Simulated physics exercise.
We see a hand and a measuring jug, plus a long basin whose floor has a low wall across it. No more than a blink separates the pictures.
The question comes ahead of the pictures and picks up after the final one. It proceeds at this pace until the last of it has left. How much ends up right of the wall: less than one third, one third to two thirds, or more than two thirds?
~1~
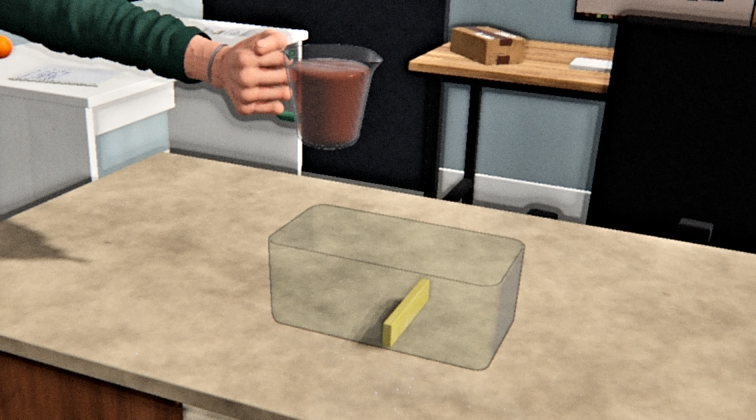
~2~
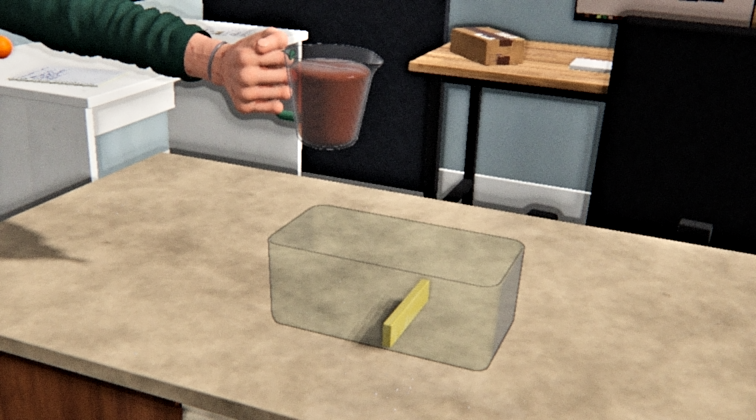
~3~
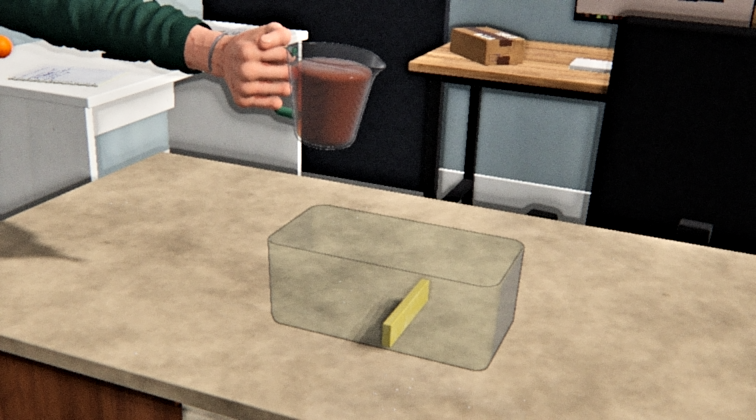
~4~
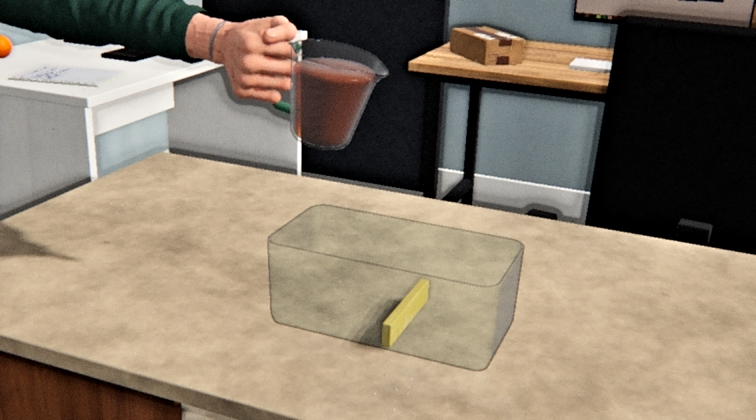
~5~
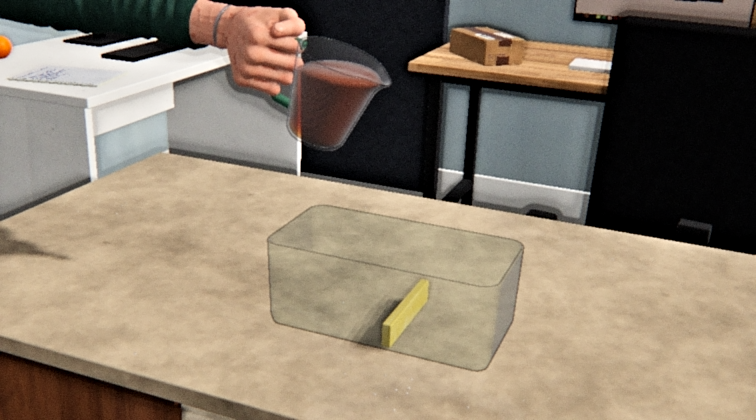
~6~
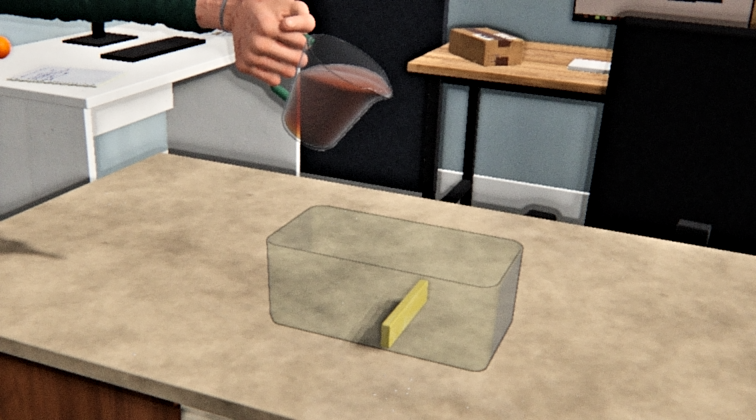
More than two thirds.
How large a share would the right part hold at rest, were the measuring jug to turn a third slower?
Close to 90 per cent.
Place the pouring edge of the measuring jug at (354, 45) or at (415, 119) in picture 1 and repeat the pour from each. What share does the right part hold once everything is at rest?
45 and 90 in a hundred.
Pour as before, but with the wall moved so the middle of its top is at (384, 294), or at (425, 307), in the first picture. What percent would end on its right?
The first one comes to 90 percent, while the second comes to 60 percent.
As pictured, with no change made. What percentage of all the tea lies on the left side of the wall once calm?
Close to 10 in a hundred.
A moment on, the measuring jug is tipped on its side and 55 per cent is still to pour, 0 is left of the wall and 13 right of it.
Next, the measuring jug is tipped on its side and 14 per cent is still to pour, 4 is left of the wall and 58 right of it.
Then the measuring jug is tipped on its side and 2 per cent is still to pour, 7 is left of the wall and 84 right of it.
Later the measuring jug is tipped on its side and 0 per cent is still to pour, 10 is left of the wall and 88 right of it.
Finally, 11 per cent lies left of the wall, 86 right of it and 2 outside.
